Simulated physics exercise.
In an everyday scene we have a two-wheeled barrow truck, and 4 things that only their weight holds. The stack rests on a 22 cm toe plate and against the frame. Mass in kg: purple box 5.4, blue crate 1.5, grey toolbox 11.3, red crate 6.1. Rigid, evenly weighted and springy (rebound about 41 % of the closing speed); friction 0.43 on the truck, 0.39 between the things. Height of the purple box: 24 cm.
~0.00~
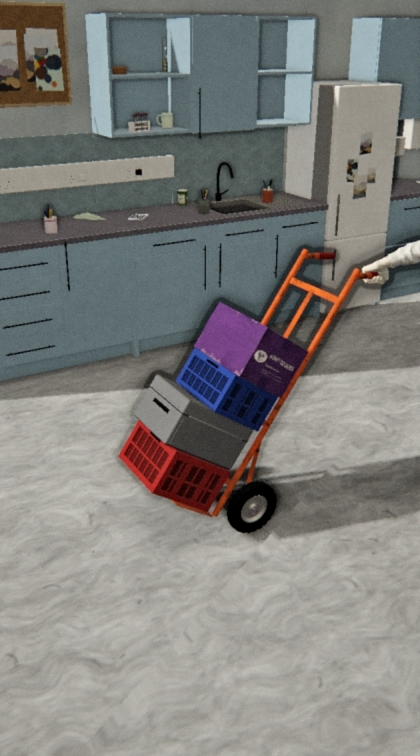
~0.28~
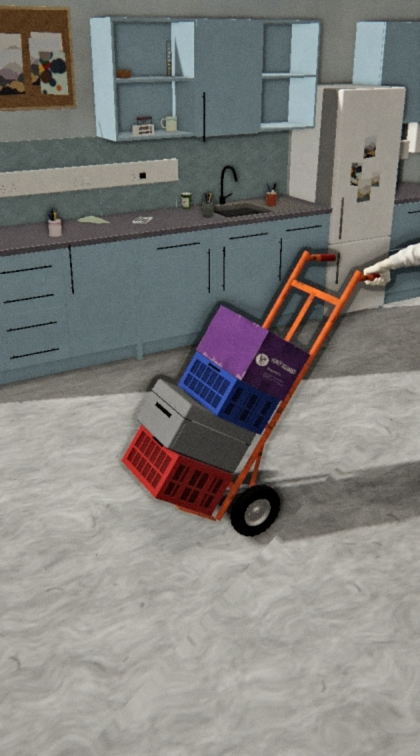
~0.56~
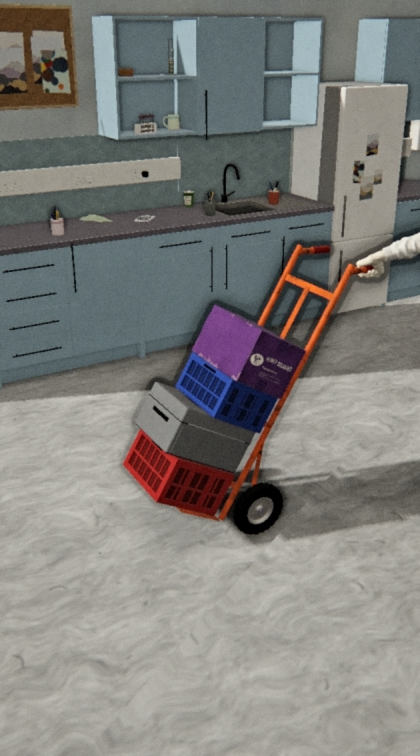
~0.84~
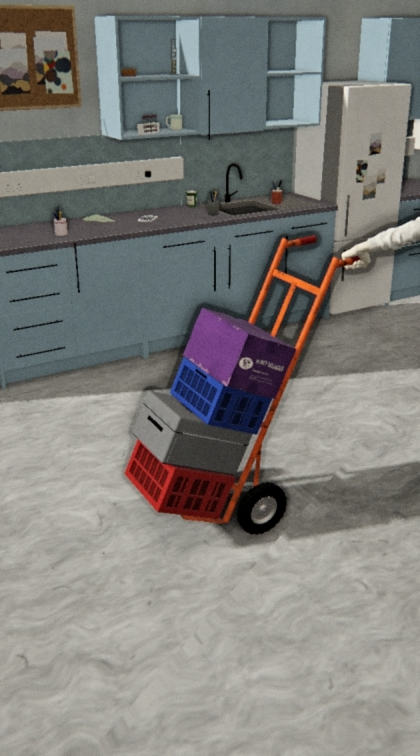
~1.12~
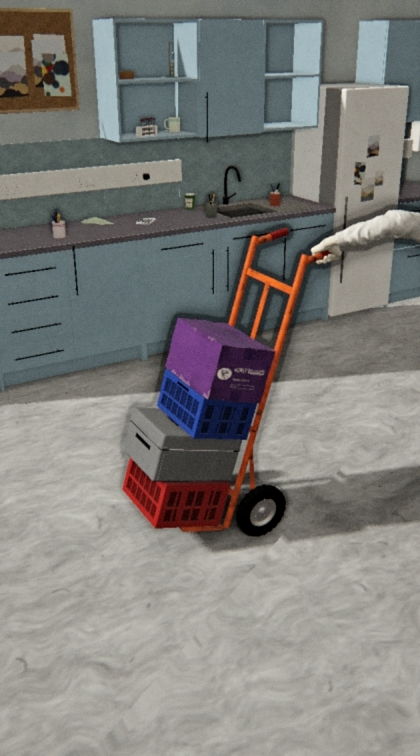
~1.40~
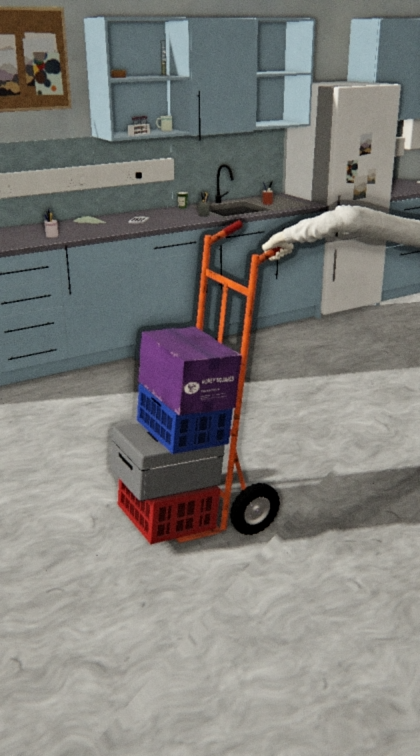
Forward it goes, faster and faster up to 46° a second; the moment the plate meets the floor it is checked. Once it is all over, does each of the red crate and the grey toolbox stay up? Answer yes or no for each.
Red crate: Yes, it stays up. Grey toolbox: Yes, it stays up.
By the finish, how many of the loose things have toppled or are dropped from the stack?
0.
After 1.70 s, truck upright; grey toolbox tipped 4° from how it sat near (158, 466); red crate tipped 4° from how it sat near (166, 504); purple box tipped 4° from how it sat.
After 2.40 s, red crate resting near (166, 504).
At rest (3.0 s), all 4 in place, give or take 10 cm. Seen from the same camera at the end, red crate near (168, 504), grey toolbox near (162, 465).
